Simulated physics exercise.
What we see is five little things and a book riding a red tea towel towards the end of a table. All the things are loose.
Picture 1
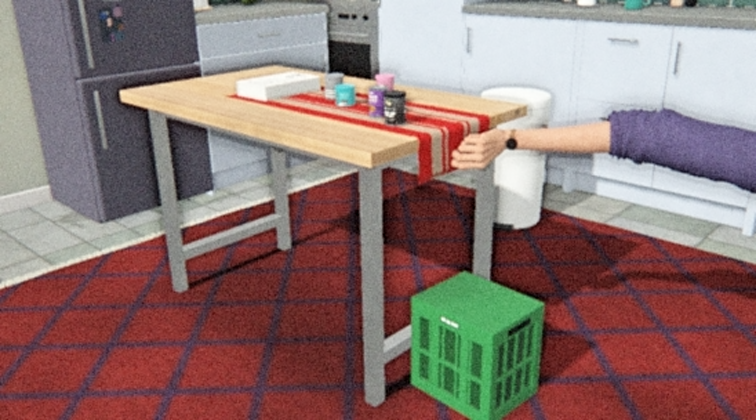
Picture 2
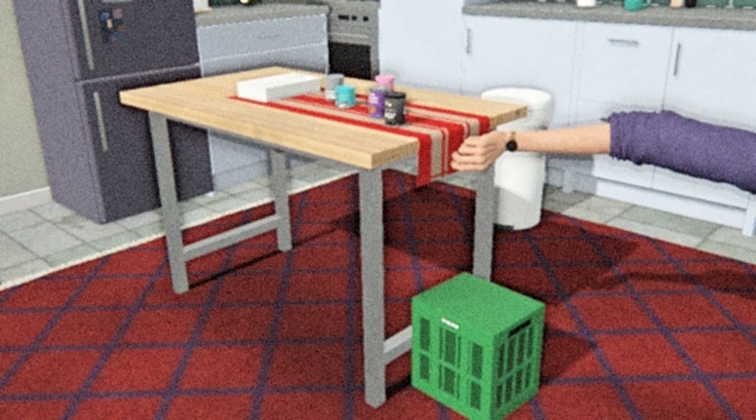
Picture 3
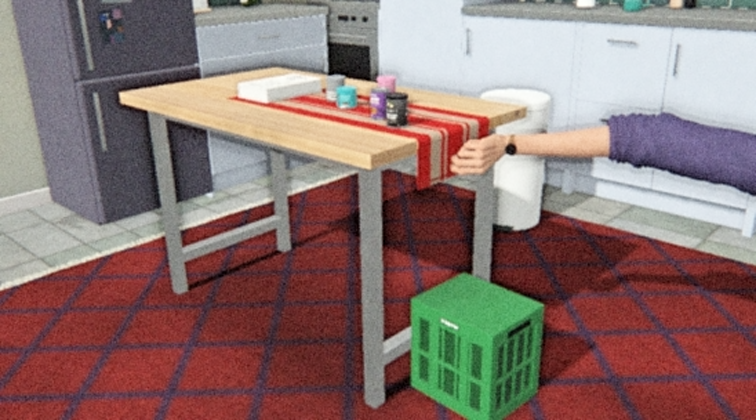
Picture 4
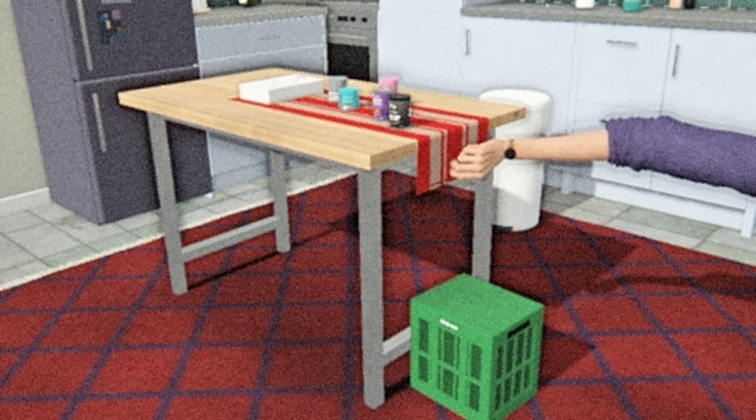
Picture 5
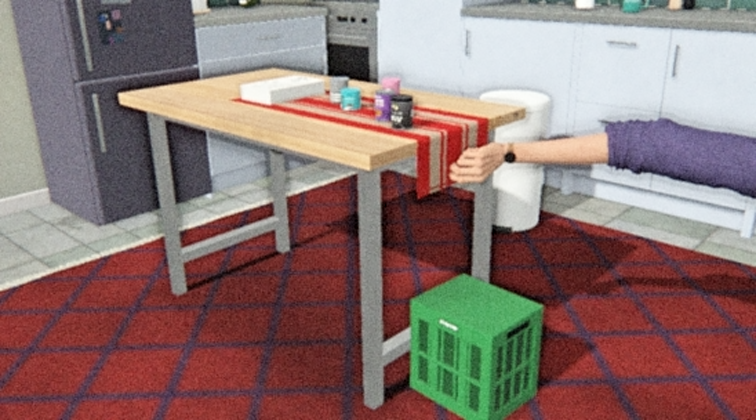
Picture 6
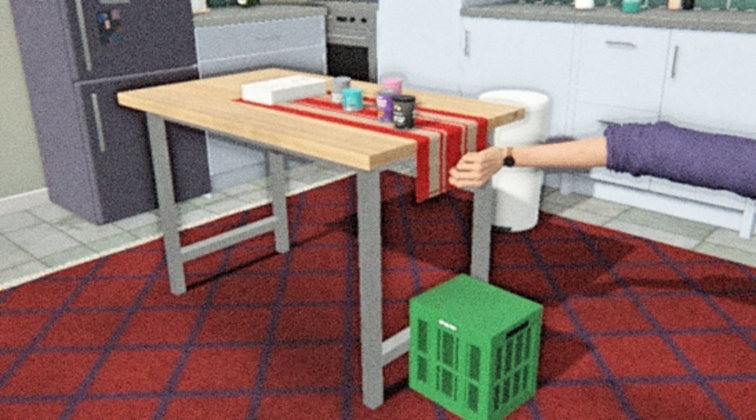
At first, a hand reaching in from the right grips the end of a red striped cloth on a wooden table, above a green crate. The hand slowly draws it slightly farther down over the edge, and the small colored containers and flat white object on it shift slightly right.
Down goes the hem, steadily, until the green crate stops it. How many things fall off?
Over the edge go three.
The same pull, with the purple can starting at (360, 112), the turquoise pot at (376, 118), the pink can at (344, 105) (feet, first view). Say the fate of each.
The purple can comes down; the turquoise pot falls; the pink can stays on.
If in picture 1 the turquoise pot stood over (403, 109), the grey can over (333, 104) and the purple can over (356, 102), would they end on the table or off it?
The turquoise pot tumbles off; the grey can does not fall; the purple can remains up.
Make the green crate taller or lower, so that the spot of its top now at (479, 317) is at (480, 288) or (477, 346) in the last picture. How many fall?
Over the edge go 2 and 4.
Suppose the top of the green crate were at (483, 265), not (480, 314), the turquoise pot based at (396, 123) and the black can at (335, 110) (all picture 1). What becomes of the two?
The turquoise pot falls; the black can does not fall.
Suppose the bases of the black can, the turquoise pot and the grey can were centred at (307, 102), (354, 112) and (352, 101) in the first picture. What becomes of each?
The black can survives, the turquoise pot tumbles off, the grey can holds on.
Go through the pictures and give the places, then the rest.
Hem (418, 185); black can (395, 92); purple can (379, 87); pink can (385, 76); turquoise pot (345, 86); grey can (334, 75); top of the crate (481, 314), in the first picture.
Hem (418, 186); black can (395, 93), in the second picture.
Hem (418, 190); purple can (380, 89), in the third picture.
Hem (417, 195); pink can (389, 79); top of the crate (480, 316), in the fourth picture.
Hem (418, 198); turquoise pot (351, 90), in the fifth picture.
Hem (418, 203); black can (404, 97); purple can (387, 91); pink can (393, 80); turquoise pot (352, 90); grey can (341, 79), in the sixth picture.
Early on, hem near (453, 222); all still up.
Midway, hem near (453, 252); black can gone.
Near the end, hem near (454, 282); black can and purple can gone.
Finally, hem on the crate; black can, purple can and pink can gone. The table loses three.
